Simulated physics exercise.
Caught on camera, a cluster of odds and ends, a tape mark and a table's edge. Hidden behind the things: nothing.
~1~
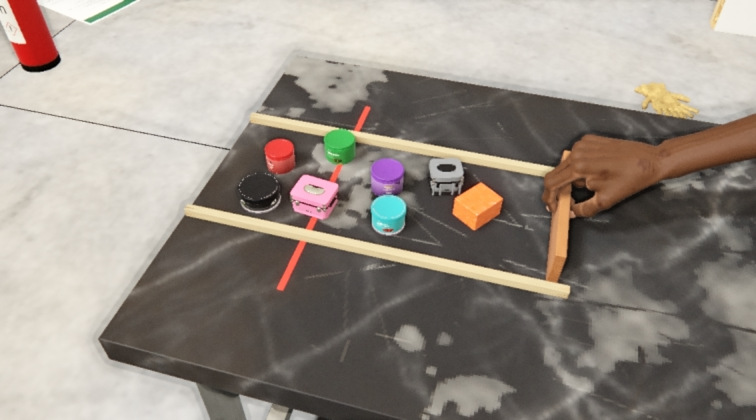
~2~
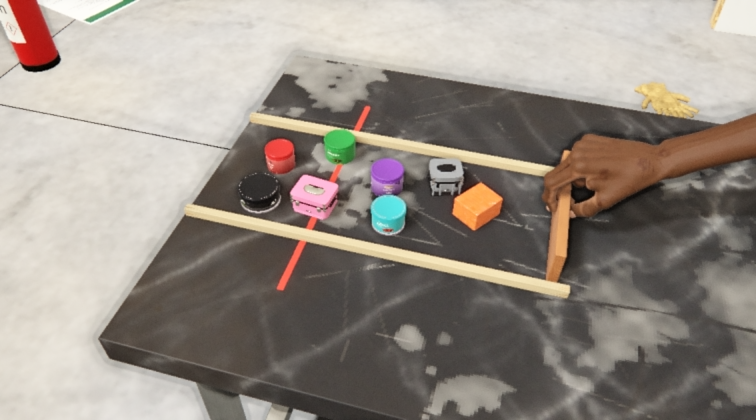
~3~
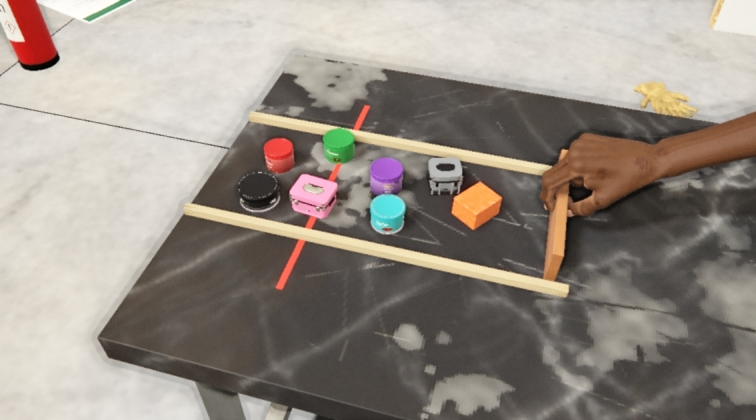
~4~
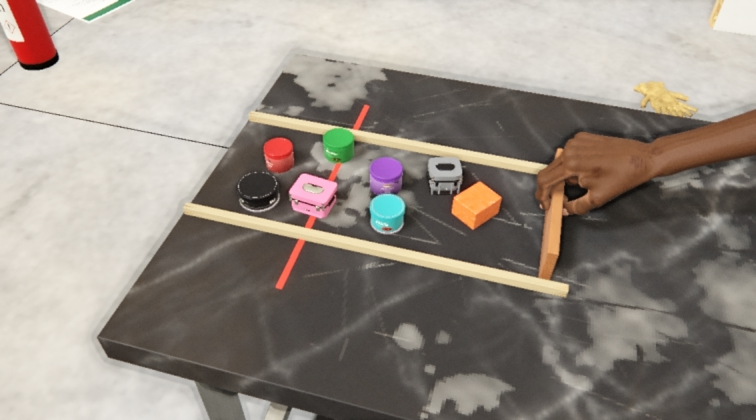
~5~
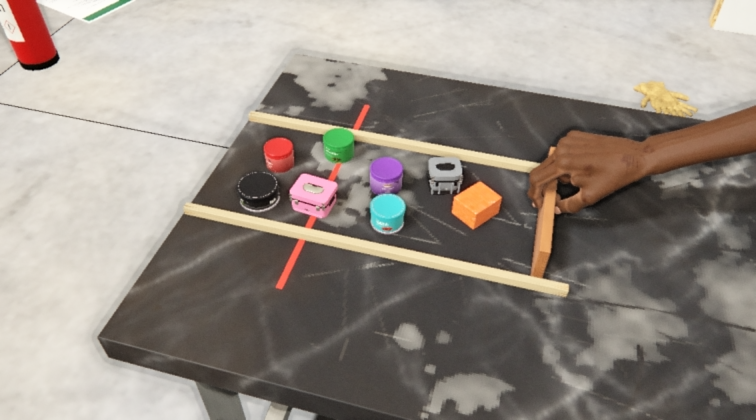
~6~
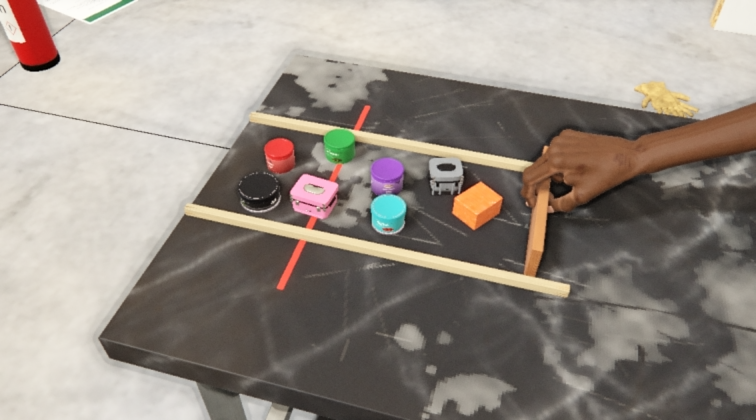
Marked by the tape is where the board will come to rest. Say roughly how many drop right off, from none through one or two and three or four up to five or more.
The number that tip off is going to be zero.
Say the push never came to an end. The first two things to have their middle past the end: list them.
Earliest first - black pot, red tub.
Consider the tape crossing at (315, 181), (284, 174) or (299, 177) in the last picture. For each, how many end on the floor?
In order, the counts are 0, 2 and 0.
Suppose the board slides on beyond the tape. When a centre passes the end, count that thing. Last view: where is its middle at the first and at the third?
I'd put the first at about (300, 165) and the next at about (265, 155).
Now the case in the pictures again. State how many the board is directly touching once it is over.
The count comes out at 3.
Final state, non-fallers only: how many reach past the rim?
I get 0.
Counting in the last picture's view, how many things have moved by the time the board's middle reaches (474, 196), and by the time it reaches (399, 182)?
I count 1 first and 4 after.
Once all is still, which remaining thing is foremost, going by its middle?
It's the black pot.
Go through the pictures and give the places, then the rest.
Black pot (260, 193); red tub (280, 157); green tub (340, 147); board (560, 214); tape (331, 184), in the first frame.
Red tub (280, 157); pink case (315, 198), in the second frame.
Green tub (339, 146); board (558, 213), in the third frame.
Black pot (259, 192); grey case (444, 176), in the fourth frame.
Red tub (279, 156); purple tub (386, 177), in the fifth frame.
Black pot (260, 192); red tub (280, 156); green tub (340, 146); board (539, 209); tape (331, 183), in the sixth frame.
Early on, none off yet; black pot at rest near (260, 192); red tub at rest near (280, 156); green tub at rest near (340, 146).
Finally, the number that fall off is zero.
